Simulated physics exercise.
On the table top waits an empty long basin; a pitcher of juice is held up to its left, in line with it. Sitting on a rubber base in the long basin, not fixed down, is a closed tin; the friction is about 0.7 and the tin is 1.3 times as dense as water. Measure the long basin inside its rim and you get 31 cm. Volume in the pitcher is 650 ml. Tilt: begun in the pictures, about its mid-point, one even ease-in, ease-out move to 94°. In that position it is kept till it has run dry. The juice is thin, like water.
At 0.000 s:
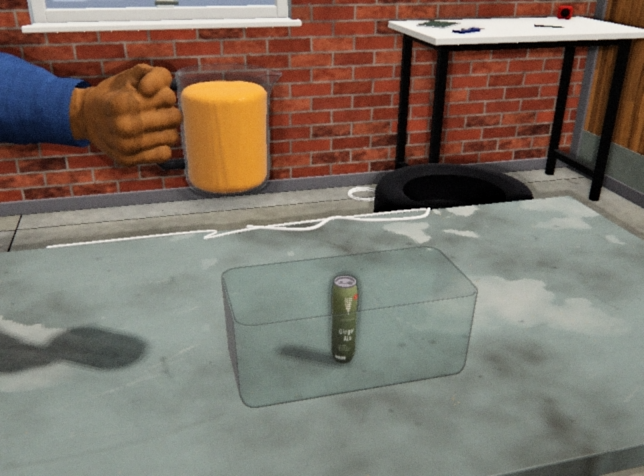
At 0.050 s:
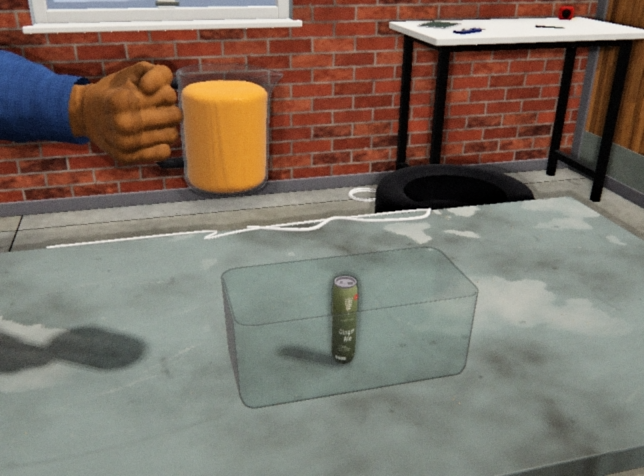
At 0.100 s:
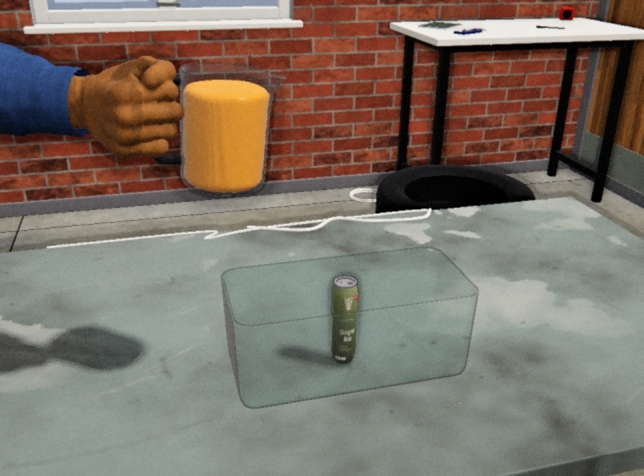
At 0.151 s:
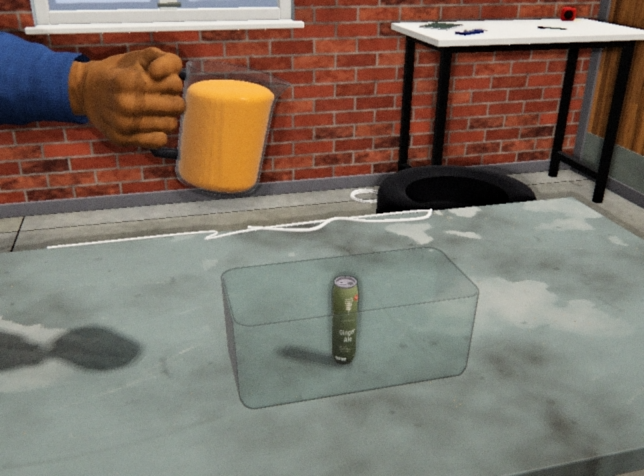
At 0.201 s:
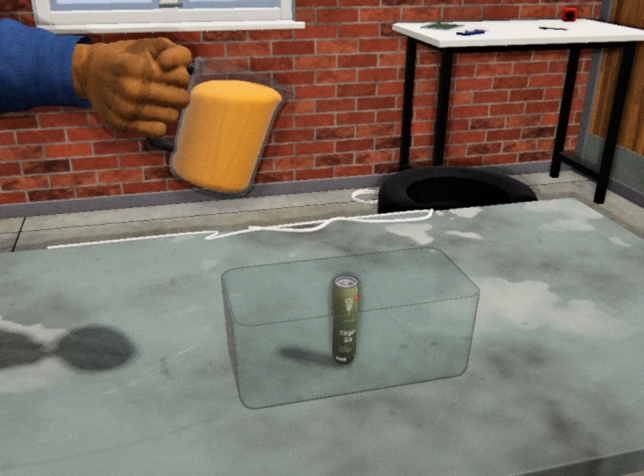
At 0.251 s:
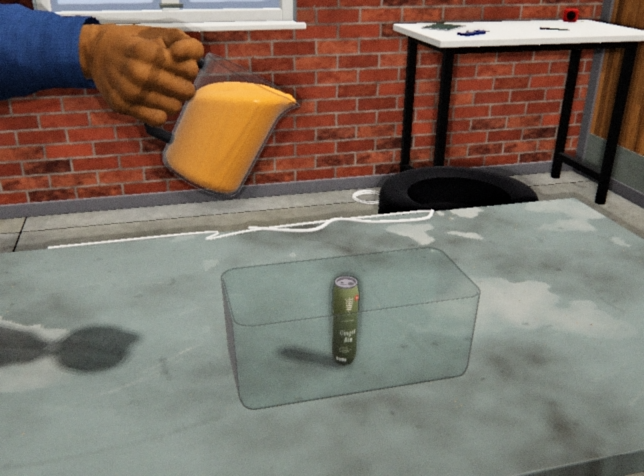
In this clip, a gloved hand holds a clear pitcher of orange juice above a table, left of a transparent basin with a green can standing inside, and gradually tilts the pitcher to the right.
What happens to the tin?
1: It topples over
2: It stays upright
The answer is 2.
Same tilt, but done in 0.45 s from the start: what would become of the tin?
Then the tin does not tip.
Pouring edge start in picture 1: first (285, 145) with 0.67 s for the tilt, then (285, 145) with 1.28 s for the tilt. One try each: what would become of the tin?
Trial 1 - tin tips; trial 2 - tin tips.
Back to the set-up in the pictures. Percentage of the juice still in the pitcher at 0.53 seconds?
I'd estimate some 70 % remains.
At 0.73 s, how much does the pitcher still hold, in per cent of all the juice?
32 %.
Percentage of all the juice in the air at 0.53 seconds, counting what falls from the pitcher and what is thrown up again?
My guess is roughly 26 %.
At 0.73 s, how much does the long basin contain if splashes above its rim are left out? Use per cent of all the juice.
Around 38 in a hundred.
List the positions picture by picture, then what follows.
In the first frame, it leans 0°; its right rim is at (281, 72); the juice meets the walls at (181, 92) and (265, 87); the long basin's rim runs from (228, 298) to (457, 269); the tin's top is at (345, 285).
In the second frame, it leans 1°; its right rim is at (283, 73); the juice meets the walls at (181, 90) and (266, 87).
In the third frame, it leans 5°; its right rim is at (286, 76); the juice meets the walls at (184, 88) and (268, 89).
In the fourth frame, it leans 11°; its right rim is at (291, 83); the juice meets the walls at (186, 89) and (273, 90).
In the fifth frame, it leans 19°; its right rim is at (296, 92); the juice meets the walls at (188, 99) and (282, 91).
In the sixth frame, it leans 29°; its right rim is at (300, 104); the juice meets the walls at (183, 112) and (292, 94).
After 0.53 s the tilt is 84° and 70 per cent is still to pour; the tin stands where it began.
After 0.73 s the tilt is 94° and 31 per cent is still to pour; the tin stands where it began.
After 0.94 s the tilt is 94° and 12 per cent is still to pour; the tin stands where it began.
After 1.17 s the tilt is 94° and 4 per cent is still to pour; the tin stands where it began.
In the end the tin stands where it began.
